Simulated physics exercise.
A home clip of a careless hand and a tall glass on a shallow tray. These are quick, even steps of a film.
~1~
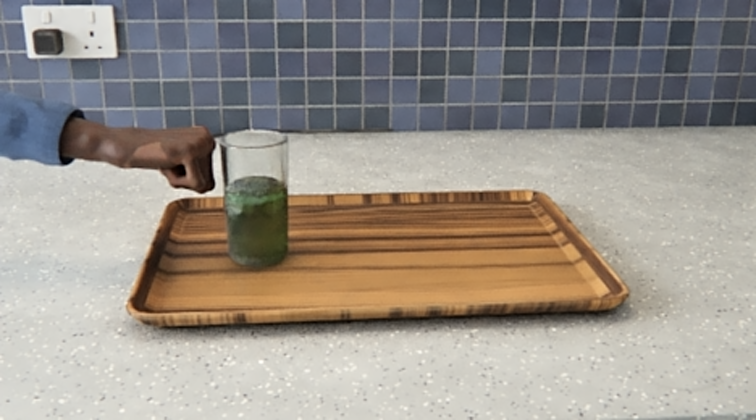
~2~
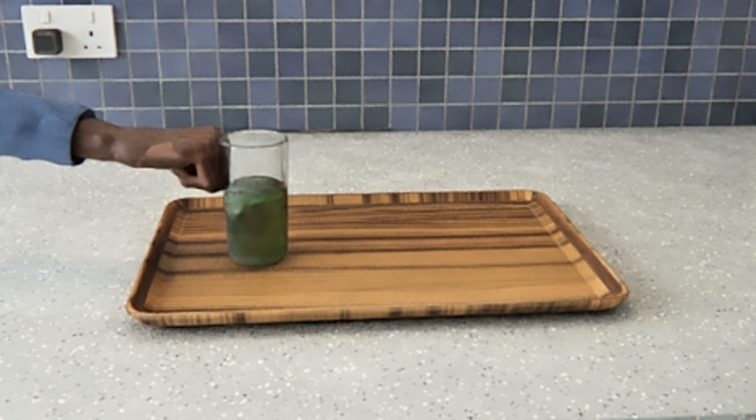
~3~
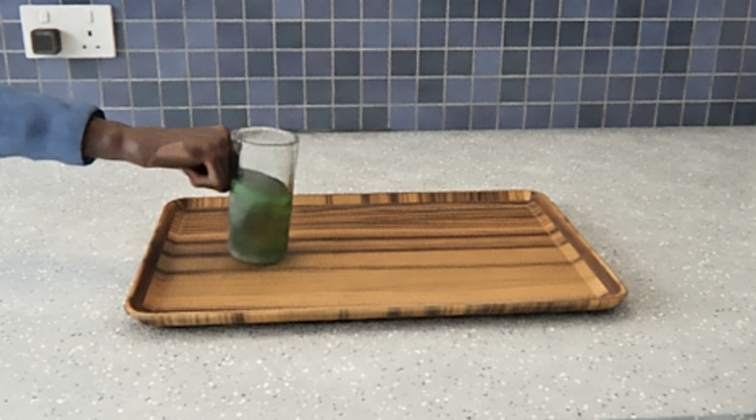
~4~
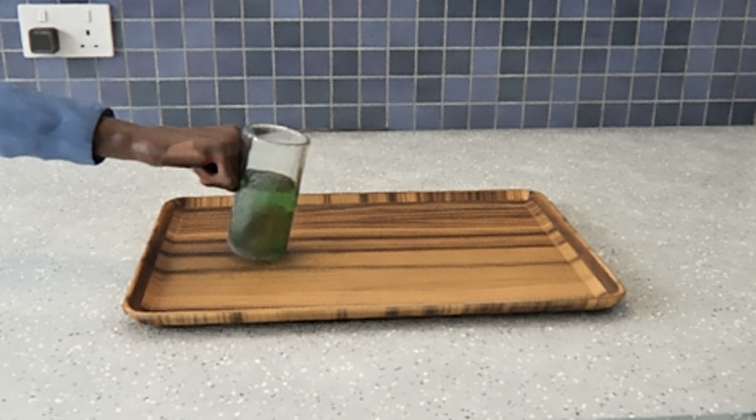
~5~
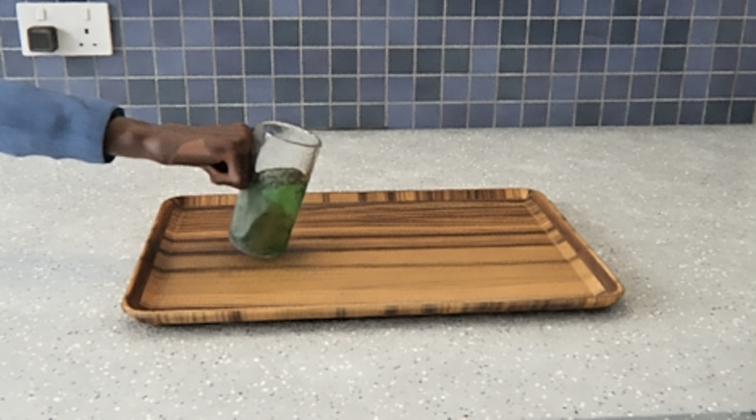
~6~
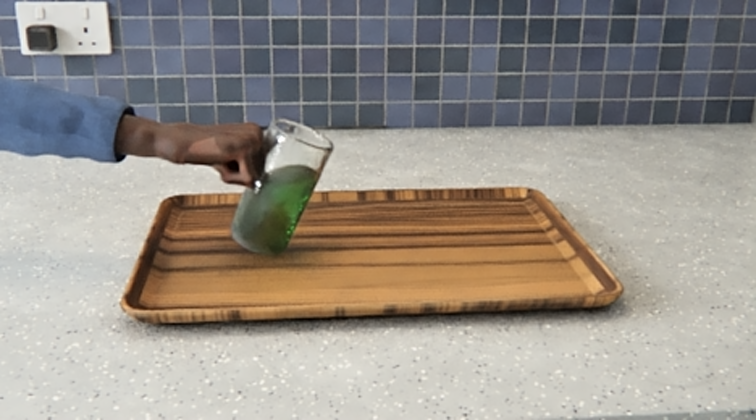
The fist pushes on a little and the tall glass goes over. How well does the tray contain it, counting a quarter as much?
In the end a quarter and more lands beyond the tray.
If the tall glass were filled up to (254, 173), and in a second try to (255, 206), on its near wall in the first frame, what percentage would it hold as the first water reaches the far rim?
About 65 and 50 per cent.
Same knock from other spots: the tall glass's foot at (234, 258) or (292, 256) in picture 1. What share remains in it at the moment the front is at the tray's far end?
Near 50 % and 65 %.
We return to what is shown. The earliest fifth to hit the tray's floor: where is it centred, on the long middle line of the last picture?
Roughly at (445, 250).
A moment on, the tall glass is falling and 100 per cent is in the glass, 0 on the tray and 0 above or beyond its rim.
Next, the tall glass lies on its side and 94 per cent is in the glass, 2 on the tray and 4 above or beyond its rim.
Then the tall glass lies on its side and 54 per cent is in the glass, 40 on the tray and 5 above or beyond its rim.
Later the tall glass lies on its side and 27 per cent is in the glass, 42 on the tray and 31 above or beyond its rim.
In the end 64 per cent is held by tray and glass, 36 is off the tray.
